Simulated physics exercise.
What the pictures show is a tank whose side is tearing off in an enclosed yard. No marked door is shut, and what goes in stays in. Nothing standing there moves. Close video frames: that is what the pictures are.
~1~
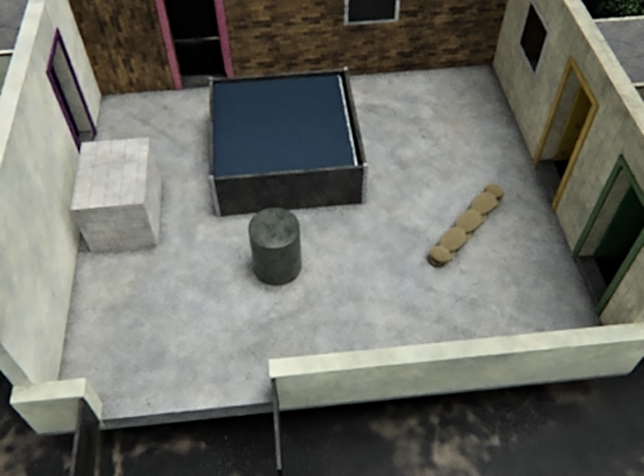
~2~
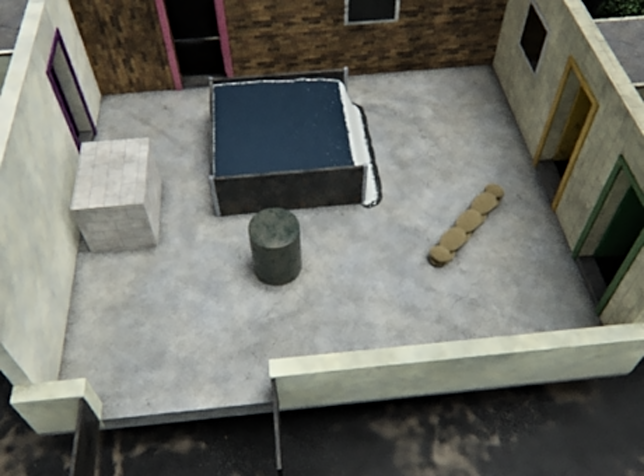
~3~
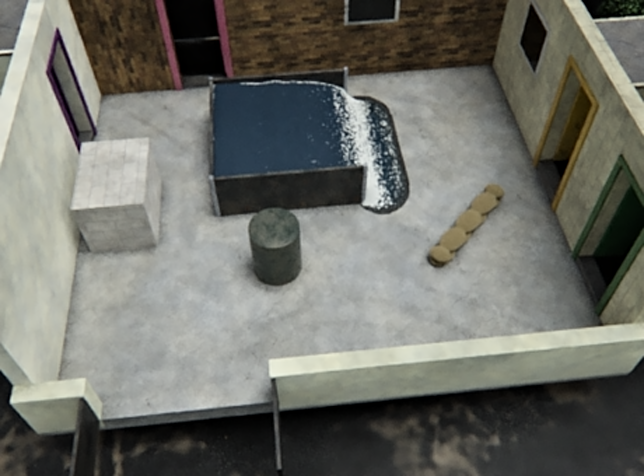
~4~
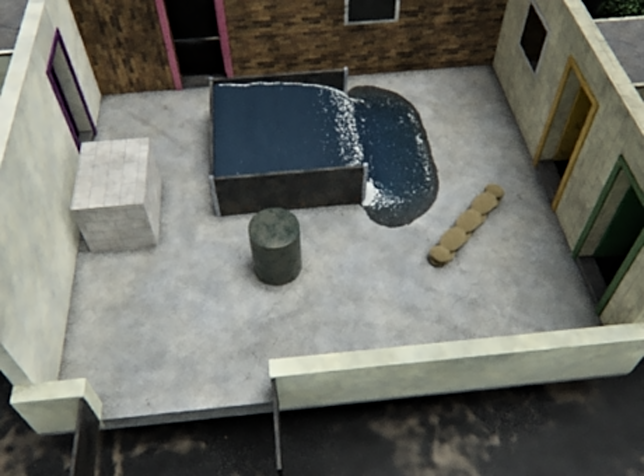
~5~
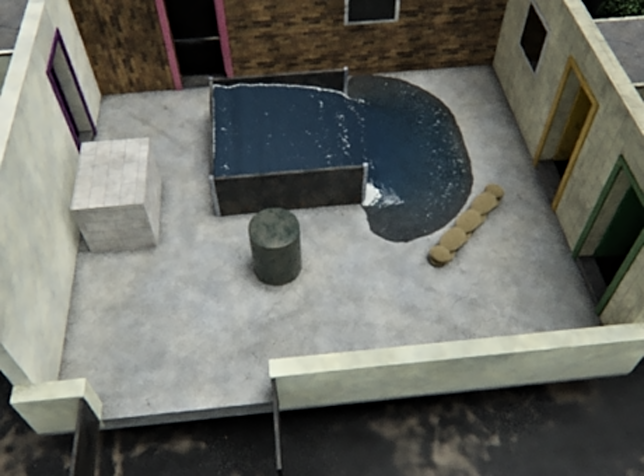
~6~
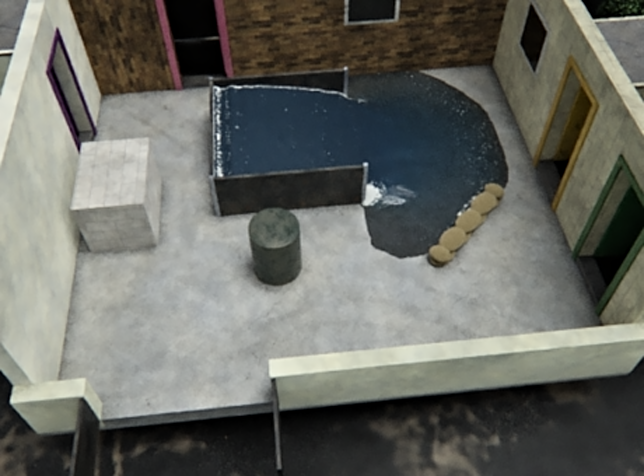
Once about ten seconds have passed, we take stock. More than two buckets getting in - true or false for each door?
Purple door: False; yellow door: True; pink door: False; green door: False.
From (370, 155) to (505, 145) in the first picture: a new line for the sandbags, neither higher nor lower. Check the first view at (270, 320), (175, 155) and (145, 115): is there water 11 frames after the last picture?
Spot one: Still bare; spot two: Still bare; spot three: Still bare.
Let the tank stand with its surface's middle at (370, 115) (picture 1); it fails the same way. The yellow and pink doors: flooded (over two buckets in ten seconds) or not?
Lab note - yellow: Above the mark; pink: Below the mark.
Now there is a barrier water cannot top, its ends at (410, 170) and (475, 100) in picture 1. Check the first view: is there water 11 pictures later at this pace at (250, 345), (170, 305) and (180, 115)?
Taking the points in order, they are high and dry, high and dry and high and dry.
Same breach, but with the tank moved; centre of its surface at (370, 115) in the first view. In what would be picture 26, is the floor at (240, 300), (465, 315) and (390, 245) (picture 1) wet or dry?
Parched, soaked, soaked.
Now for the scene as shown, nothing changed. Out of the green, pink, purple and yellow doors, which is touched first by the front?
The door marked yellow is the one.
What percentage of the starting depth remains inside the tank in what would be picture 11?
Somewhere near 52 %, give or take.
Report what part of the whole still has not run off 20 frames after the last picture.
Roughly 96 parts in a hundred.
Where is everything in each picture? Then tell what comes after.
In the first picture, still water in the open tank at (284, 124).
In the second picture, the front is at (366, 205), out from the gap at (352, 141).
In the third picture, water pours out at (352, 142) and has run to (389, 208).
In the fourth picture, the front is at (419, 211), out from the gap at (352, 144).
In the fifth picture, water pours out at (352, 144) and has run to (446, 217).
In the sixth picture, water pours out at (352, 144) and has run to (503, 179).
A moment on, water covers 25 % of the floor; the purple door not reached, the yellow door over two buckets in, the pink door not reached, the green door not reached.
Next, water covers 35 % of the floor; the purple door not reached, the yellow door far over two buckets in, the pink door not reached, the green door wet at the sill, nothing in.
Then, water covers 50 % of the floor; the purple door not reached, the yellow door far over two buckets in, the pink door not reached, the green door wet at the sill, nothing in.
Later, water covers 80 % of the floor; the purple door wet at the sill, nothing in, the yellow door far over two buckets in, the pink door wet at the sill, nothing in, the green door wet at the sill, nothing in.
In the end, water covers 95 % of the floor; the purple door wet at the sill, nothing in, the yellow door far over two buckets in, the pink door wet at the sill, nothing in, the green door under two buckets in.
